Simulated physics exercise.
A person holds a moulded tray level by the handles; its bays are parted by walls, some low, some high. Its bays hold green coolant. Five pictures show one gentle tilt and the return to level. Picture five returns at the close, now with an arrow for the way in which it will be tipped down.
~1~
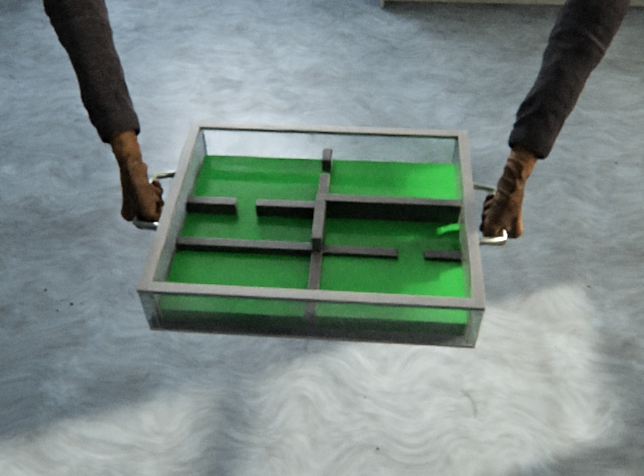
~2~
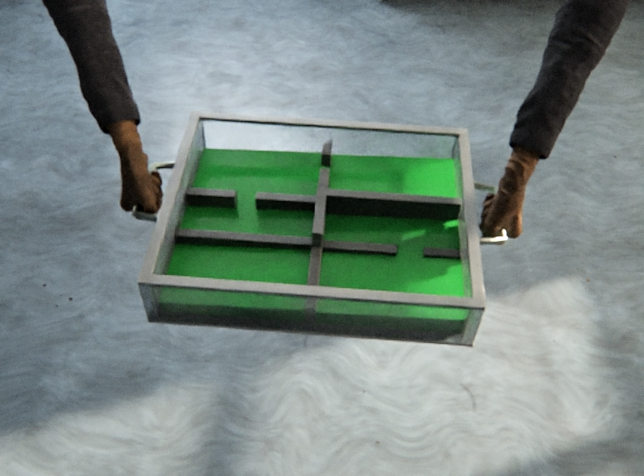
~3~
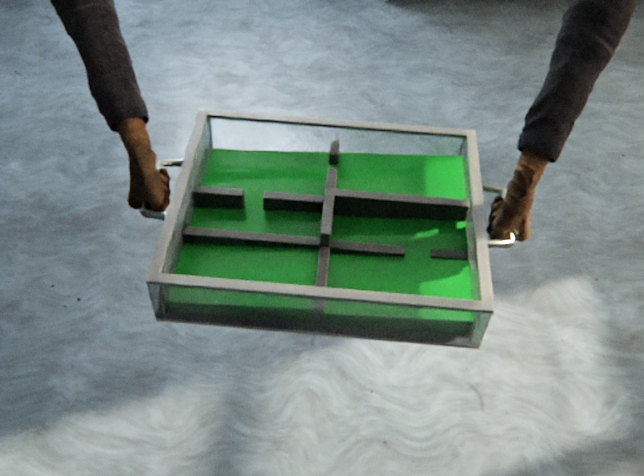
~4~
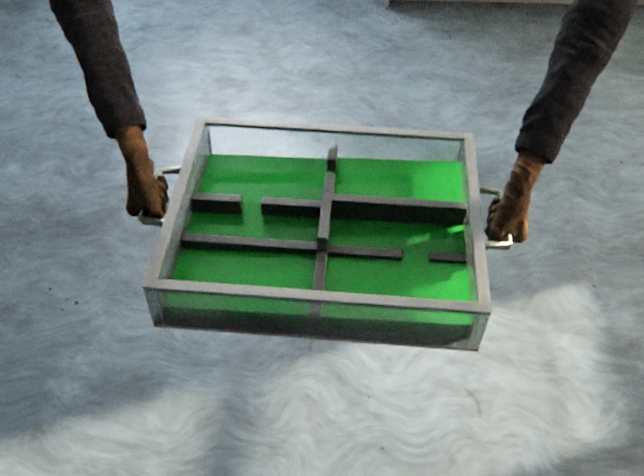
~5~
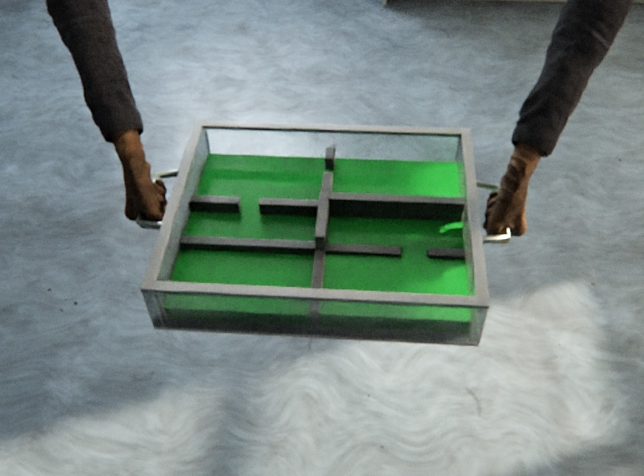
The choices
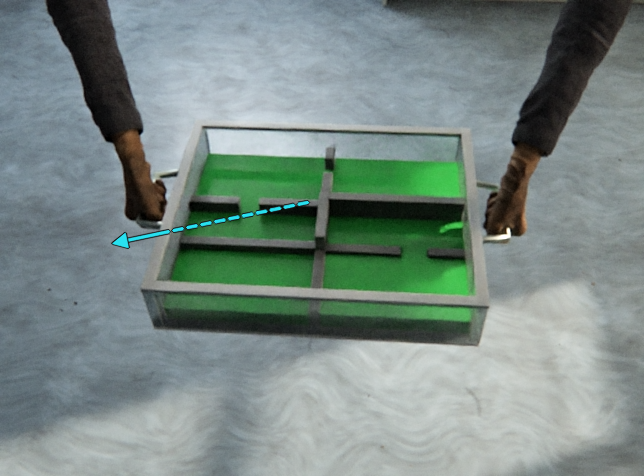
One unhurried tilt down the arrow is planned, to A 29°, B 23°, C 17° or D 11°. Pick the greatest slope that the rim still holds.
Tilt D just does it.
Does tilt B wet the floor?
Yes.
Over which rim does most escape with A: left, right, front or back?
The left rim.
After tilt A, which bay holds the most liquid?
The front left bay.
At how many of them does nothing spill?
One of them.
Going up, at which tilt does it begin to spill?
It is C.
The tray is level; deepest in the front right bay, at (388, 285), shallowest in the front left.
Tipped about 2° down to the right; no wall is crossed.
Tipped about 4° down to the right; no wall is crossed.
Tipped about 2° down to the right; no wall is crossed.
The tray is level; deepest in the front right bay, at (392, 284), shallowest in the front left.
The arrow ends at (117, 242).
For tilt A, about 61 % goes over the rim.
For tilt B, about 39 % goes over the rim.
For tilt C, about 9 % goes over the rim.
For tilt D, nothing spills; the front left bay holds the most.
